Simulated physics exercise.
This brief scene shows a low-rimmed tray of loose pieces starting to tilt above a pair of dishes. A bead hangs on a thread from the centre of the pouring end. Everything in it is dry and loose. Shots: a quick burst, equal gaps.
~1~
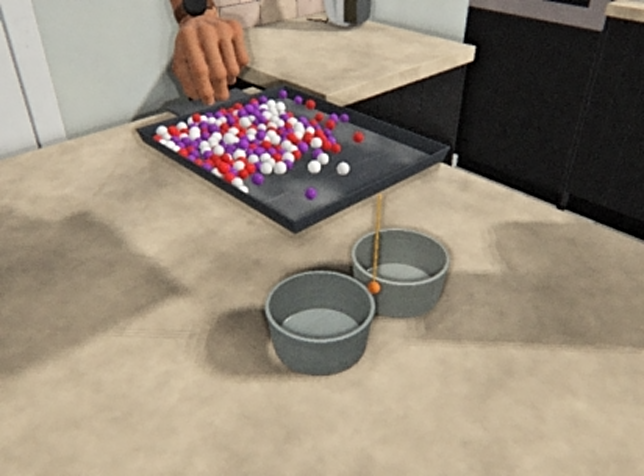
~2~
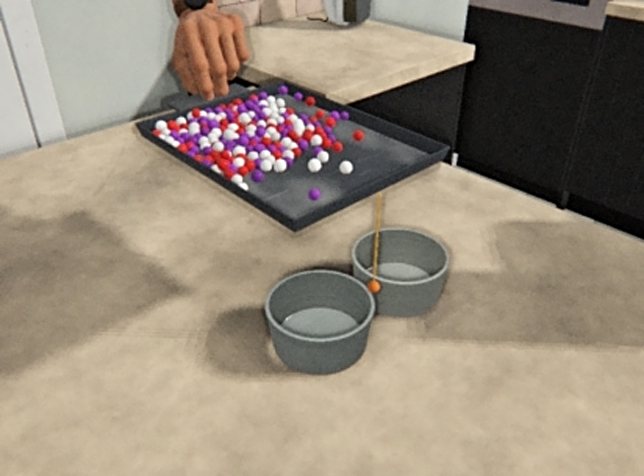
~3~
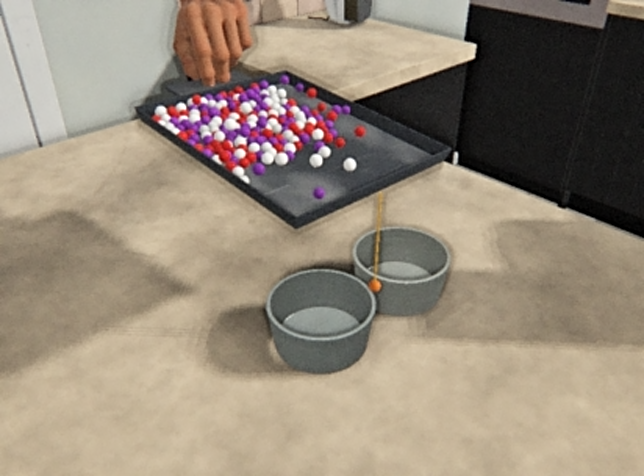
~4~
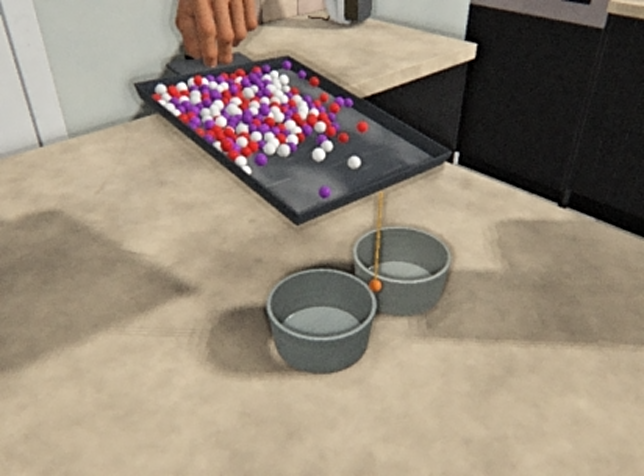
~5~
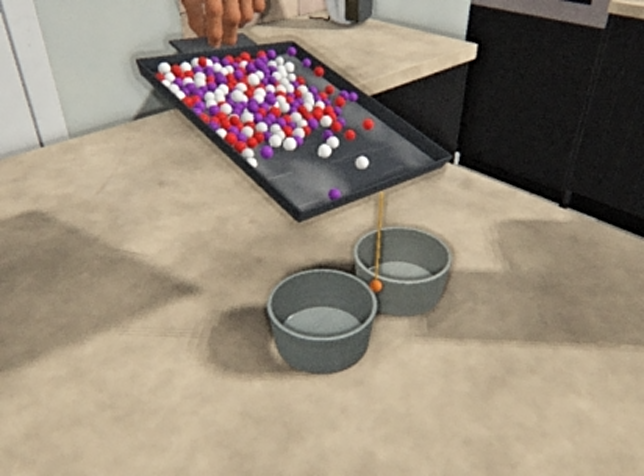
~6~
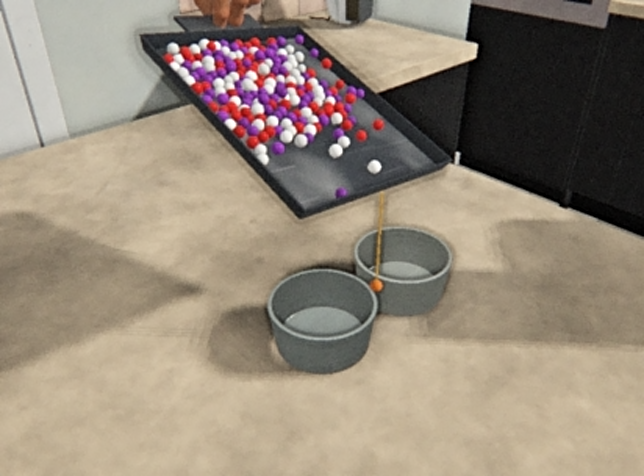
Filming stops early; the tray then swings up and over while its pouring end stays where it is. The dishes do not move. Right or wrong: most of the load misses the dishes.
Right, the dishes get under half.
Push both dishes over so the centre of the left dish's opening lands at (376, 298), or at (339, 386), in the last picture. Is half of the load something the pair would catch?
Taking the tries in order: A minor share, followed by a minor share.
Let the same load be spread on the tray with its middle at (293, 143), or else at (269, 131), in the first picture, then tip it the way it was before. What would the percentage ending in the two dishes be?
First case around 20 %, second case around 10 %.
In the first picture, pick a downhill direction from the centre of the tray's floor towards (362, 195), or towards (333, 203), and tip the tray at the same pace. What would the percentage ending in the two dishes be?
In order, some 0 % and some 0 %.
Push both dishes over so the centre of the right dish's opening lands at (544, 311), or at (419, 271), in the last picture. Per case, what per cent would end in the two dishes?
It comes to roughly 10 per cent in one try and roughly 40 per cent in the next.
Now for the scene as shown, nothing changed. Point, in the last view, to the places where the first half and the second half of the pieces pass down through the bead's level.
Near (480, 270) to start, and near (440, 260) afterwards.
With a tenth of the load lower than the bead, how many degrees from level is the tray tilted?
I'd say it is tilted about 60°.
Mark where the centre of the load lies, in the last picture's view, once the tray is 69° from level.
Look close to (452, 262) in the last picture.
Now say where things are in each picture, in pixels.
The first picture shows corners of the pouring end at (295, 218) and (444, 147), level; middle of the load at (250, 140), round plastic beads; left dish at (357, 346); right dish at (436, 291); bead on its thread at (374, 288).
The second picture shows corners of the pouring end at (295, 216) and (444, 147), level; middle of the load at (250, 136).
The third picture shows corners of the pouring end at (297, 214) and (446, 148), tipped barely, lowest at the right corner; middle of the load at (251, 126).
The fourth picture shows corners of the pouring end at (299, 210) and (446, 151), tipped a little, lowest at the right corner; middle of the load at (253, 113).
The fifth picture shows corners of the pouring end at (302, 208) and (447, 155), tipped clearly, lowest at the right corner; middle of the load at (258, 100).
The sixth picture shows corners of the pouring end at (306, 206) and (448, 158), tipped clearly, lowest at the right corner; middle of the load at (268, 90), nearly all on the move; left dish at (360, 344); right dish at (439, 289).
Soon, tray tipped steeply; about a third on the tray; about a third outside both; about a third in the air.
A while on, tray tipped past a quarter turn; a stray few on the tray; about a quarter in the right dish; most outside both; a stray few in the air.
Towards the end, tray tipped past a quarter turn; about a quarter in the right dish; most outside both.
Finally, tray tipped past a quarter turn; none in the left dish; about a quarter in the right dish; most outside both.
